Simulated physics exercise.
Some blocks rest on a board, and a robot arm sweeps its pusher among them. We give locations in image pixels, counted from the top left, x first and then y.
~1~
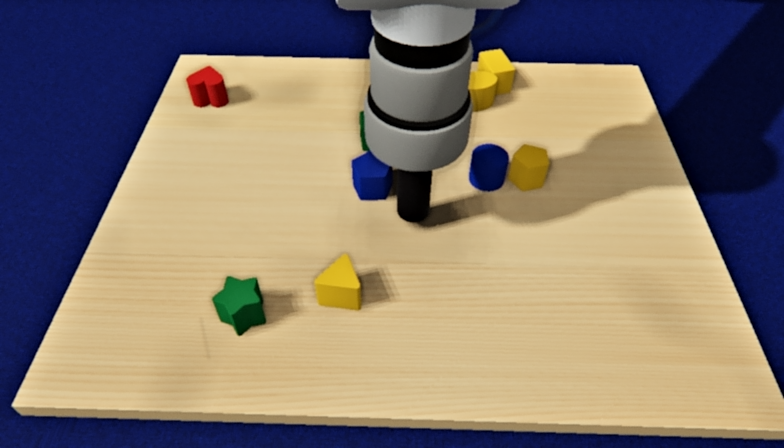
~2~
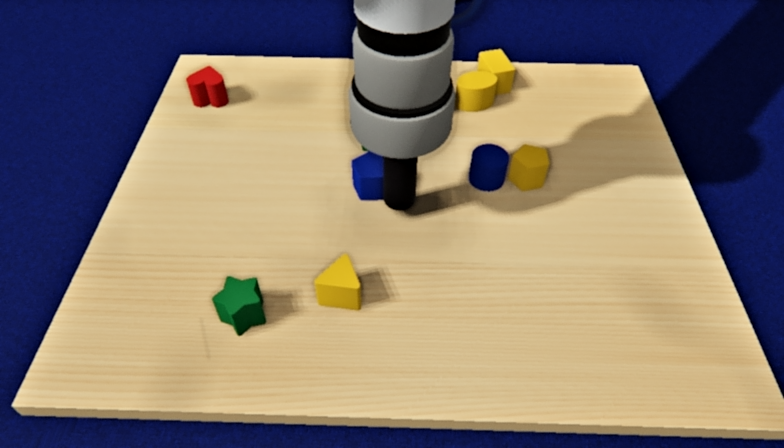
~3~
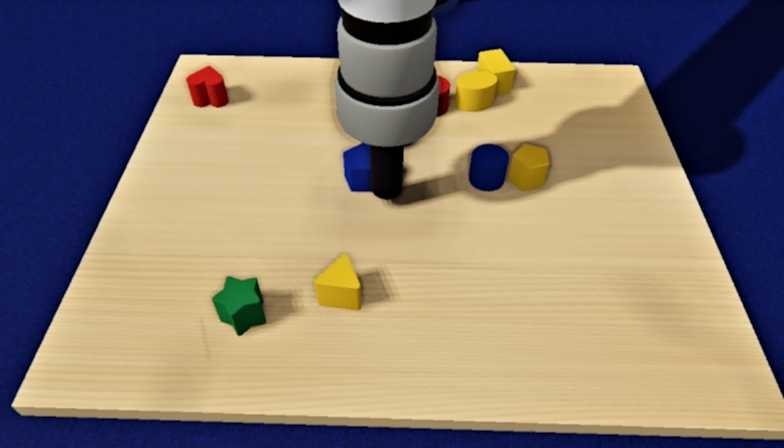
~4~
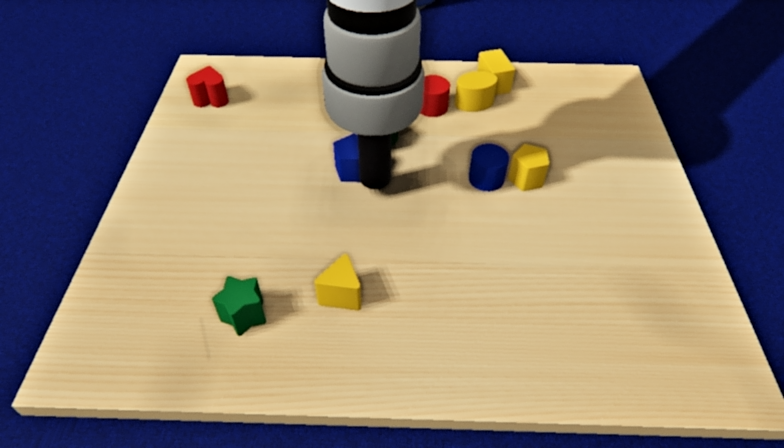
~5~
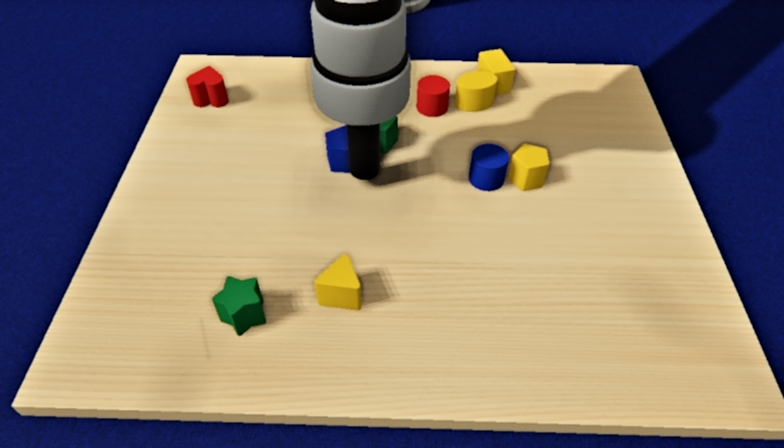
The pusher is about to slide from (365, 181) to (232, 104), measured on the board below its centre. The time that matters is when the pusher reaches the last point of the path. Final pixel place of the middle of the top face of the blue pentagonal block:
The middle of its upper face will lie at (319, 105).
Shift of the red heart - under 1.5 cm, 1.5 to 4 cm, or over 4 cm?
It moves only a bit, under 1.5 cm.
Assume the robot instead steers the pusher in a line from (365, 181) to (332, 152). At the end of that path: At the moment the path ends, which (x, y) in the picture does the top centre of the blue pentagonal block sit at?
So, by the moment the path ends, you'll find the top centre of the blue pentagonal block at (322, 108).
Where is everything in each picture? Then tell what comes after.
The first picture shows lower end of the pusher at (413, 212), tops of blocks, red heart at (205, 76), blue pentagonal block at (372, 164), green pentagonal block hidden.
The second picture shows pusher at (399, 201), blocks as before.
The third picture shows pusher at (387, 190), blue pentagonal block at (363, 156).
The fourth picture shows pusher at (375, 180), blue pentagonal block at (353, 146).
The fifth picture shows pusher at (365, 171), red heart at (205, 76), blue pentagonal block at (344, 137), green pentagonal block hidden.
What follows on the original path. One third of the way, pusher at (315, 143); blue pentagonal block at (322, 110), turned 85° clockwise.
Two thirds of the way, pusher at (269, 117); blue pentagonal block at (319, 105), turned 110° clockwise.
At the end, pusher at (230, 94); red heart at (198, 74); blue pentagonal block at (319, 105), turned 110° clockwise; green pentagonal block not moved.
